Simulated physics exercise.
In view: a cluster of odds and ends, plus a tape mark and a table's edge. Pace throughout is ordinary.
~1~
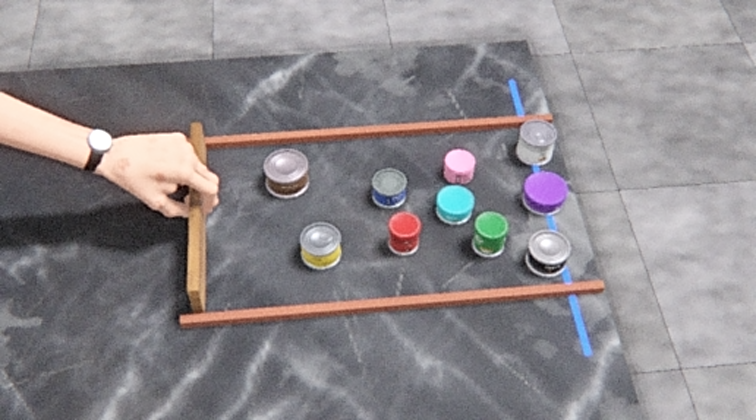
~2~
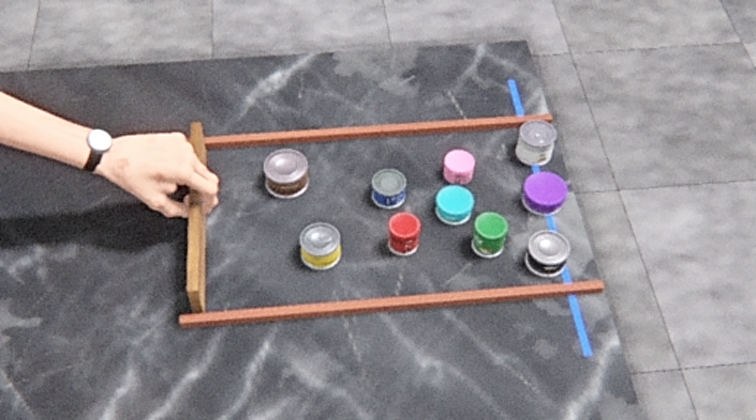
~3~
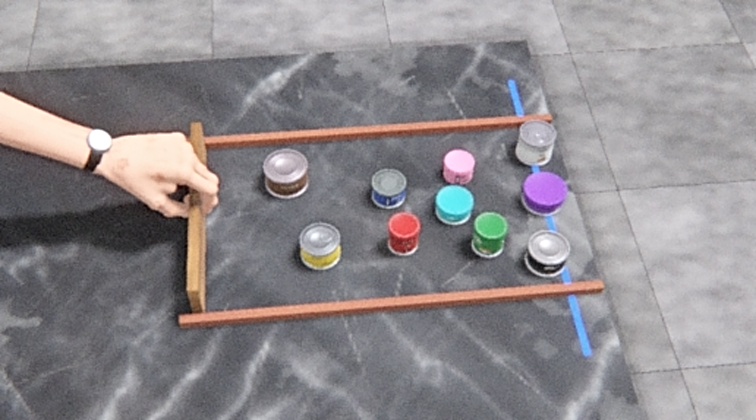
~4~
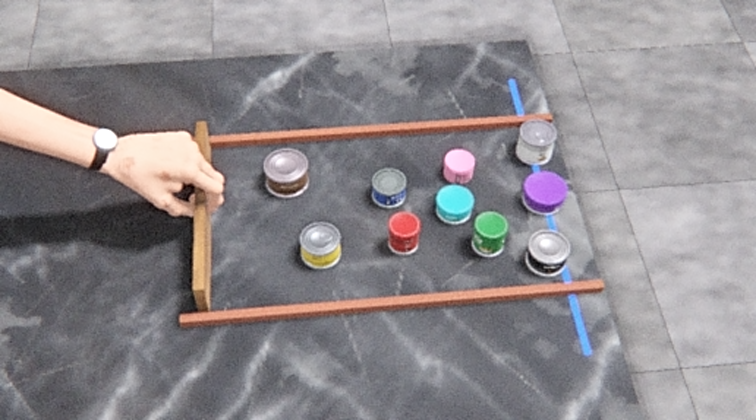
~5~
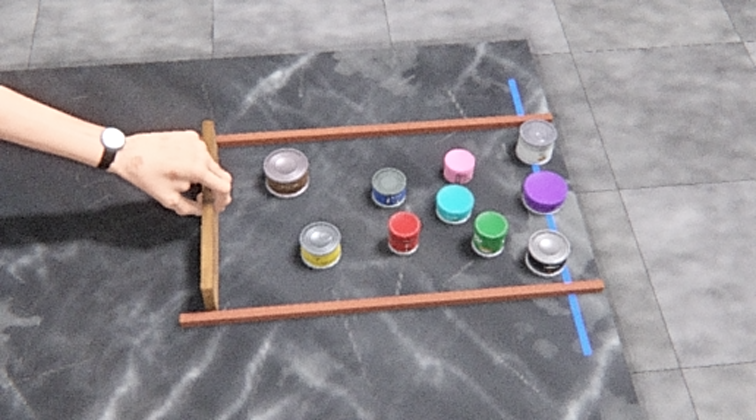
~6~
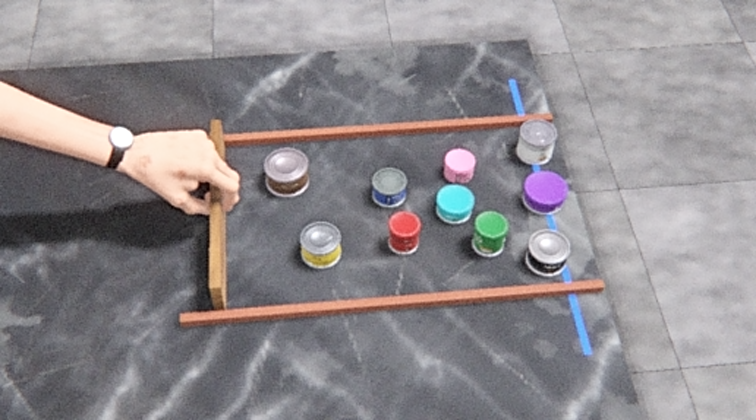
On a dark, marbled tabletop with grey floor tiles beyond its edge, seen from above at an angle, two reddish-brown rails lie either side of scattered small pots. Brown and yellow pots sit left, blue, red, pink, turquoise and green ones mid-right, and white, purple and black ones by a blue tape line. After staying still, a watch-wearing hand slides an upright wooden board slightly rightward, touching no pots.
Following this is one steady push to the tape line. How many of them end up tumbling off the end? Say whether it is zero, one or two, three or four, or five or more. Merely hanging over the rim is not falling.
Honestly, the push sends five or more of them over the end.
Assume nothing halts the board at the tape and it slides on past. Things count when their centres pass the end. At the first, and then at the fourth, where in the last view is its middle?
Roughly (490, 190) and then roughly (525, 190).
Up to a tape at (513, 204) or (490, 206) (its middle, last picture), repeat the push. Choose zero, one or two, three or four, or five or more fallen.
Count by try - just one or two; zero.
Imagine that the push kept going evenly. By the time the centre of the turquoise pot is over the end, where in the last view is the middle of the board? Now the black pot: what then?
Near (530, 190), then near (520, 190).
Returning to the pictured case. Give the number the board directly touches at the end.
I count 3 of them.
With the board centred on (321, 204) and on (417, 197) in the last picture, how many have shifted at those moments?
2 by the first point, 7 by the second.
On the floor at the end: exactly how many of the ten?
The number is 7.
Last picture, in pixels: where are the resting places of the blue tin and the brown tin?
Going in order: First (557, 176), then (554, 147).
A little later, none off yet; white pot at rest near (536, 142); purple tin at rest near (545, 193); black pot at rest near (548, 253).
Next, none off yet; white pot at rest near (537, 141); purple tin shifted about its own width near (573, 192); black pot shifted about its own width near (574, 263).
When it is over, the number that fall off is five or more; down, red tin, turquoise pot, pink tub, green tin, black pot, purple tin and white pot.
